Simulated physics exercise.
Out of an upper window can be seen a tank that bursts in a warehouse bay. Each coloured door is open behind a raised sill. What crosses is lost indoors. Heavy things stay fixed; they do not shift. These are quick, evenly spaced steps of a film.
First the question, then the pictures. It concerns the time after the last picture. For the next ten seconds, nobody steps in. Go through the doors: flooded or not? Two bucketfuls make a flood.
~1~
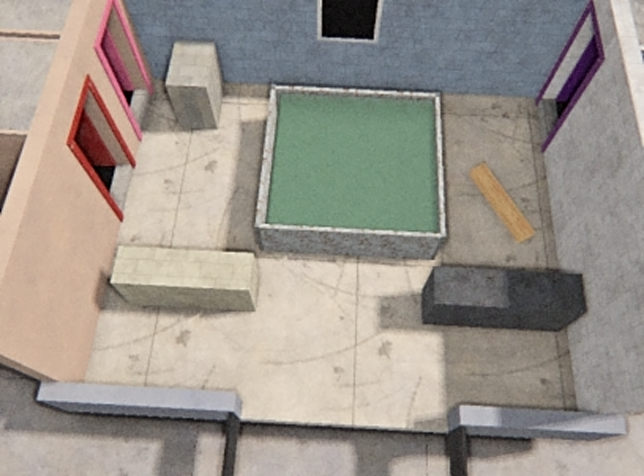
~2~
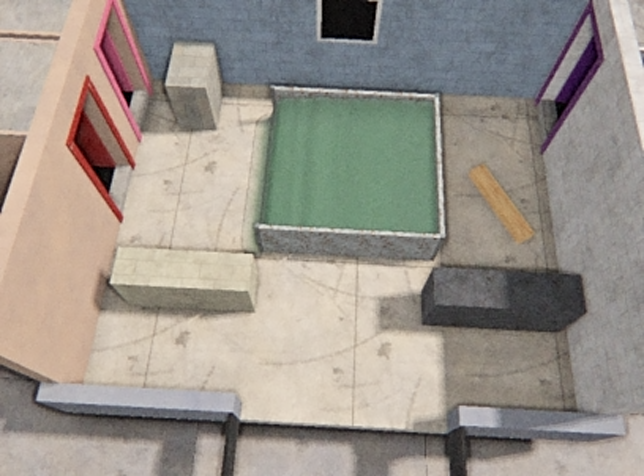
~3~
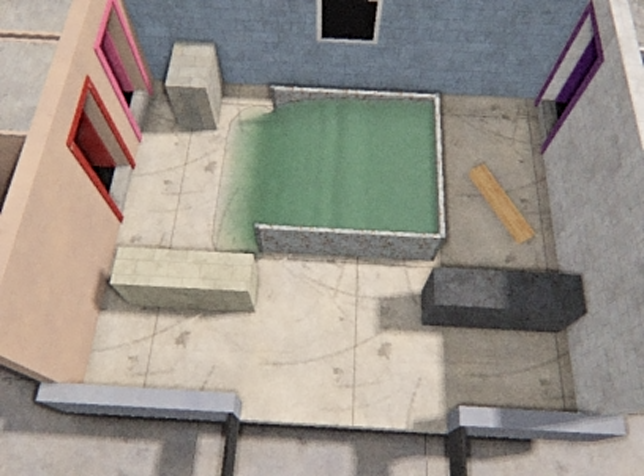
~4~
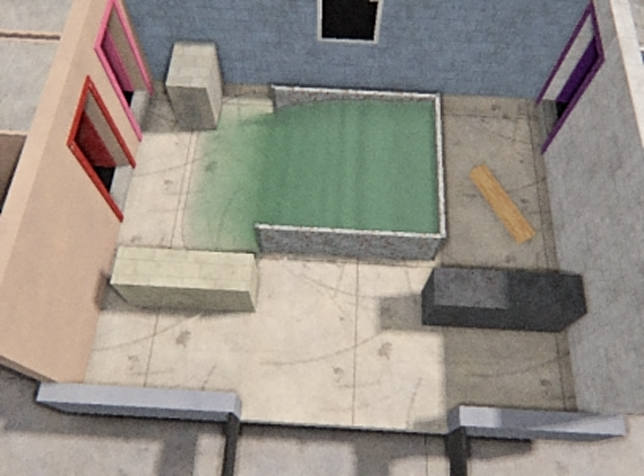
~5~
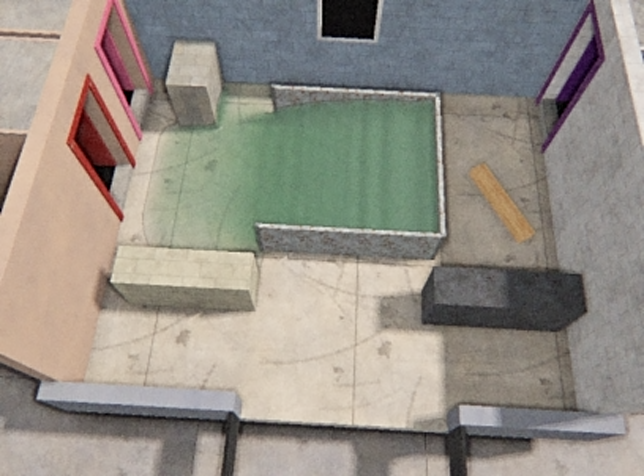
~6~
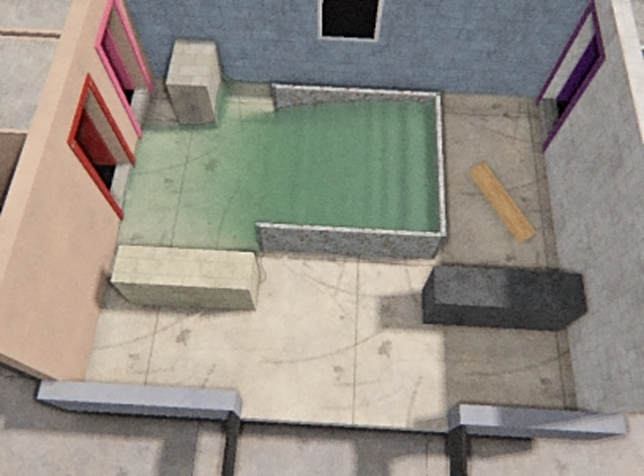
Purple door: Not flooded. Pink door: Flooded. Red door: Flooded.
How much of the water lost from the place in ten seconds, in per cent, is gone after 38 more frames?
I'd estimate close to 85 per cent.
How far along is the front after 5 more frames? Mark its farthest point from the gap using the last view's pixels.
The wet edge reaches furthest near (92, 352).
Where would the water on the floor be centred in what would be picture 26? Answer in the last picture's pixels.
Around pixel (246, 190) of the last picture.
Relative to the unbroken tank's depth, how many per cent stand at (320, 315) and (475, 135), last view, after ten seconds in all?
Near 12 per cent and 8 per cent, respectively.
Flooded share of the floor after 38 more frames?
About 95 per cent.
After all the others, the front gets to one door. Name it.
Observed: The door marked purple.
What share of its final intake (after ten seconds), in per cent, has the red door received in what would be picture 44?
Share at that point: Roughly 100 %.
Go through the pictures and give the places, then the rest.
The first picture shows still water in the tank at (353, 159).
In the second picture, the front is at (258, 254), out from the gap at (270, 173).
In the third picture, the front is at a hidden place, out from the gap at (270, 174).
In the fourth picture, the front is at a hidden place, out from the gap at (271, 175).
In the fifth picture, the front is at (226, 84), out from the gap at (271, 174).
In the sixth picture, water pours out at (271, 174) and has run to a hidden place.
A moment on, water covers 30 % of the floor; the purple door not reached, the pink door over two buckets in, the red door far over two buckets in.
Next, water covers 40 % of the floor; the purple door not reached, the pink door over two buckets in, the red door far over two buckets in.
Then, water covers 60 % of the floor; the purple door wet at the sill, nothing in, the pink door far over two buckets in, the red door far over two buckets in.
Later, water covers 95 % of the floor; the purple door wet at the sill, nothing in, the pink door far over two buckets in, the red door far over two buckets in.
In the end, water covers 95 % of the floor; the purple door wet at the sill, nothing in, the pink door far over two buckets in, the red door far over two buckets in.
